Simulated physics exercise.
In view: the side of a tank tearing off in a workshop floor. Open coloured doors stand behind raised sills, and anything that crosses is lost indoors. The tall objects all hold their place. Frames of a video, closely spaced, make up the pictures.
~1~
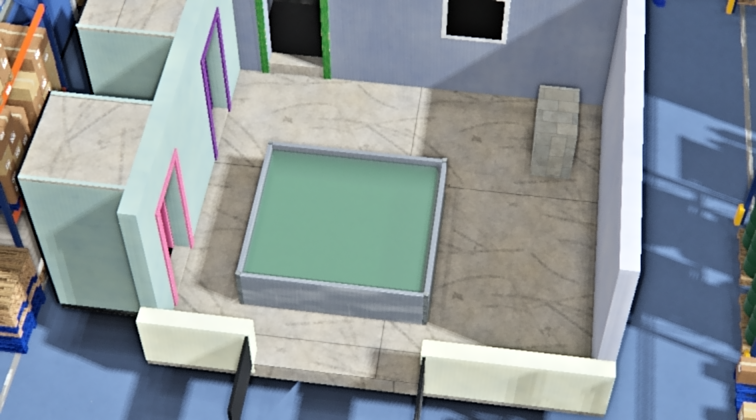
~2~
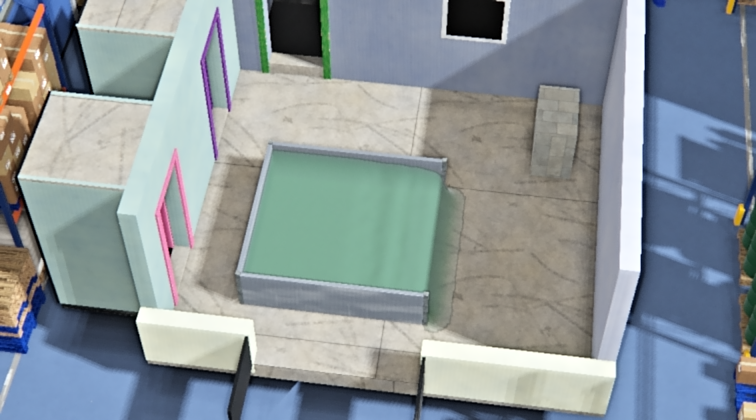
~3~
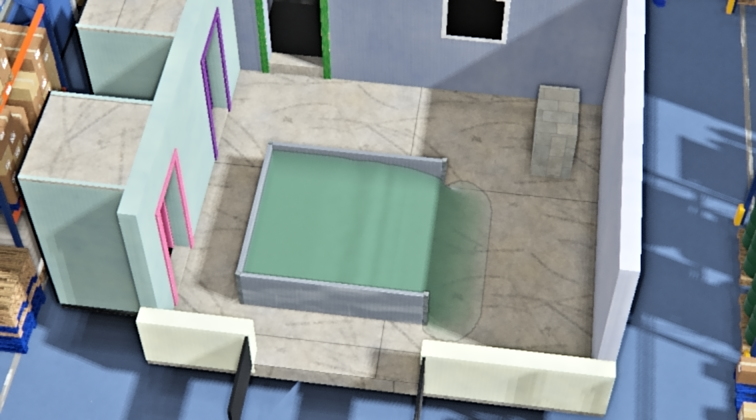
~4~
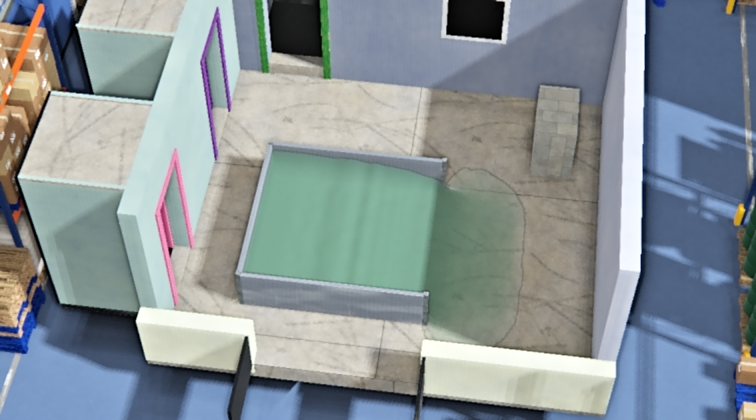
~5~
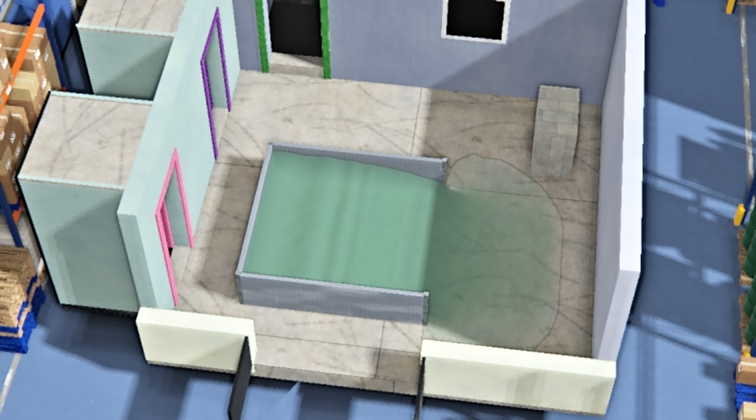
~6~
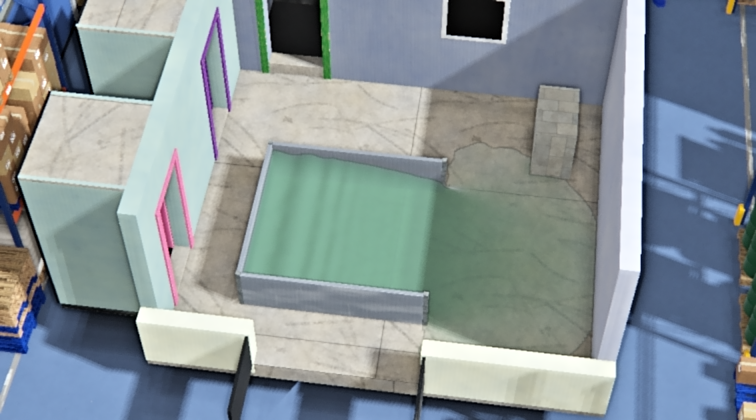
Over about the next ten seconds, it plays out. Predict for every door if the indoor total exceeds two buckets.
One by one: The green door does not pass two buckets; the purple door passes two buckets; the pink door passes two buckets.
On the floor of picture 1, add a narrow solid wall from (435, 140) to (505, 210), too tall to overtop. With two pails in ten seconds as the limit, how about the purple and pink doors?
First the purple, which gives way; then the pink, which gives way.
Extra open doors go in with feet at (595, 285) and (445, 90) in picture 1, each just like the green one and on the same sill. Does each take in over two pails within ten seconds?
The first door ends up above and the second ends up below.
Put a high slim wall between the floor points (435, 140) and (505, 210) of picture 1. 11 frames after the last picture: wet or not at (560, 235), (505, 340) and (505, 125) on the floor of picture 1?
In that order: Wet, awash, clear.
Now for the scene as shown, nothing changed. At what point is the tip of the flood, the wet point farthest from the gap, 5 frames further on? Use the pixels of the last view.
Somewhere around (593, 139).
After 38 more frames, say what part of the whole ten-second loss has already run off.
Close to 35 per cent.
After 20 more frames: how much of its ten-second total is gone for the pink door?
Share by then: About 0 in a hundred.
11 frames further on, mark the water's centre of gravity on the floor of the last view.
My reading is close to (456, 254).
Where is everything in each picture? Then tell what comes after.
Still water in the open tank at (345, 219), in the first frame.
Water pours out at (433, 245) and has run to (428, 328), in the second frame.
Water pours out at (432, 247) and has run to (454, 335), in the third frame.
The front is at (478, 348), out from the gap at (432, 248), in the fourth frame.
The front is at a hidden place, out from the gap at (432, 248), in the fifth frame.
Water pours out at (432, 248) and has run to (589, 321), in the sixth frame.
A moment on, water covers 35 % of the floor; the green door not reached, the purple door not reached, the pink door not reached.
Next, water covers 40 % of the floor; the green door not reached, the purple door not reached, the pink door not reached.
Then, water covers 60 % of the floor; the green door not reached, the purple door not reached, the pink door not reached.
Later, water covers 95 % of the floor; the green door wet at the sill, nothing in, the purple door over two buckets in, the pink door under two buckets in.
In the end, water covers 100 % of the floor; the green door wet at the sill, nothing in, the purple door far over two buckets in, the pink door far over two buckets in.
